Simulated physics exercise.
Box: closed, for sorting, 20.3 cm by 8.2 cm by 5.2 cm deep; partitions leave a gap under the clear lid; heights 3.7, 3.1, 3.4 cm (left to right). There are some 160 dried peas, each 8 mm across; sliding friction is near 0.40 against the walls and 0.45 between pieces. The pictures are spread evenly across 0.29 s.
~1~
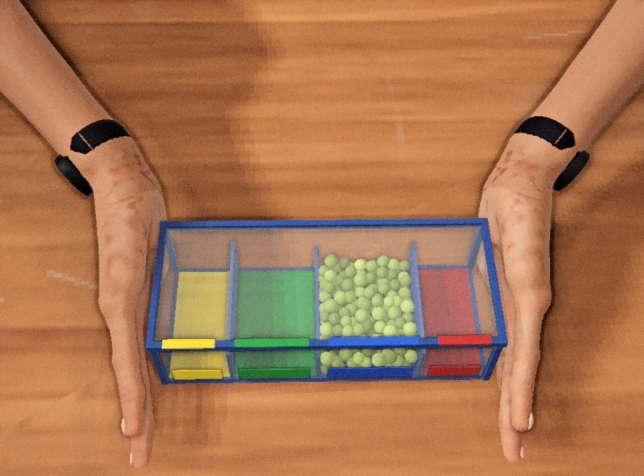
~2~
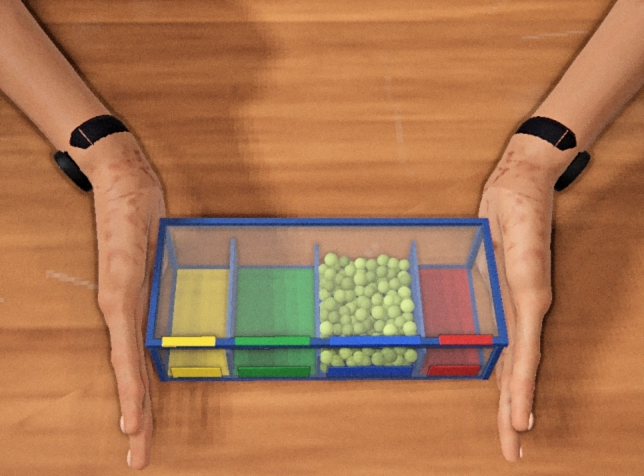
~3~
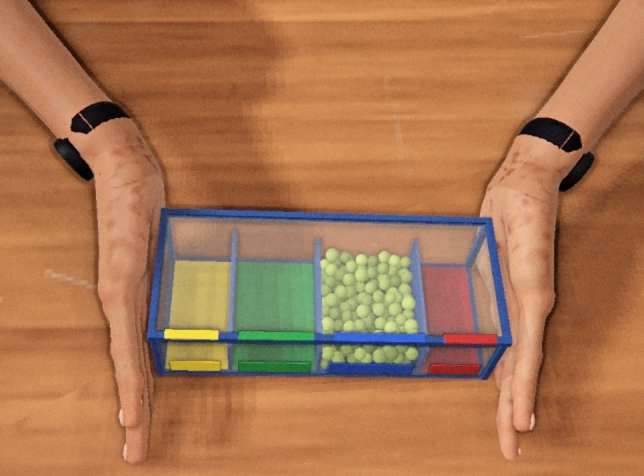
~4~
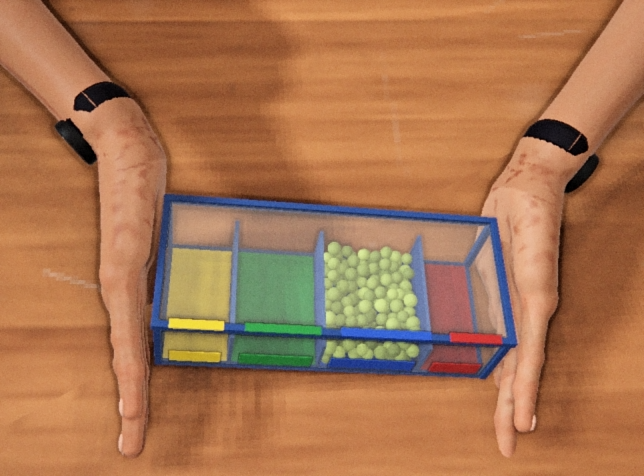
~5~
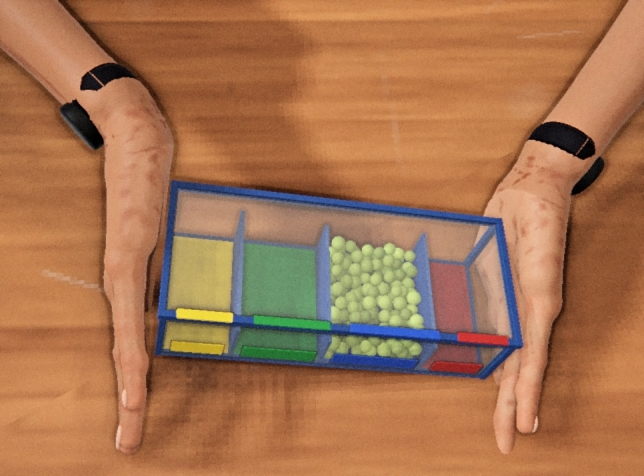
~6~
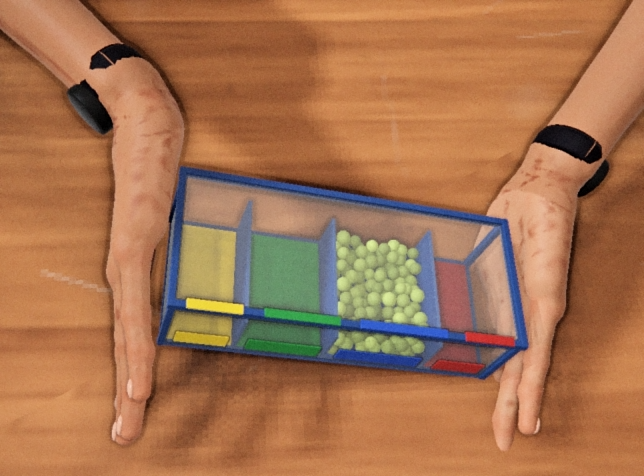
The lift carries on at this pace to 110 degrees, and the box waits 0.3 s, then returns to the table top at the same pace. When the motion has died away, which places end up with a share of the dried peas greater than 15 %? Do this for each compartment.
At the end, red: Qualifies; blue: Qualifies; green: Does not qualify; yellow: Does not qualify.
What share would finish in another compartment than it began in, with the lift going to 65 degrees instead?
Roughly 5 percent would.
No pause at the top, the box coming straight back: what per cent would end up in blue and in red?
Blue 40, red 60.
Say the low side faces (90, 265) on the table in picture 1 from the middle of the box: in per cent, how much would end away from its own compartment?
Some 95 per cent.
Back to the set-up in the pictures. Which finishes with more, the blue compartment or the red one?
The red compartment.
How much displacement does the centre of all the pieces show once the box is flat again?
I'd put it at close to 4.0 cm.
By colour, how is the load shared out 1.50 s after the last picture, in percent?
The split is red at 50, blue at 50, green at 0 and yellow at 0 per cent.
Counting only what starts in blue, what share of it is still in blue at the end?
I'd put it at roughly 40 per cent.
Then, 1.50 s after the last picture, tilt 110 degrees; red 50 %, blue 50 %.
Then, 2.50 s after the last picture, tilt 55 degrees; red 55 %, blue 45 %.
Then, 3.48 s after the last picture, tilt 0 degrees; red 60 %, blue 40 %.
In the end, red 60 %, blue 40 %, green 0 %, yellow 0 %.
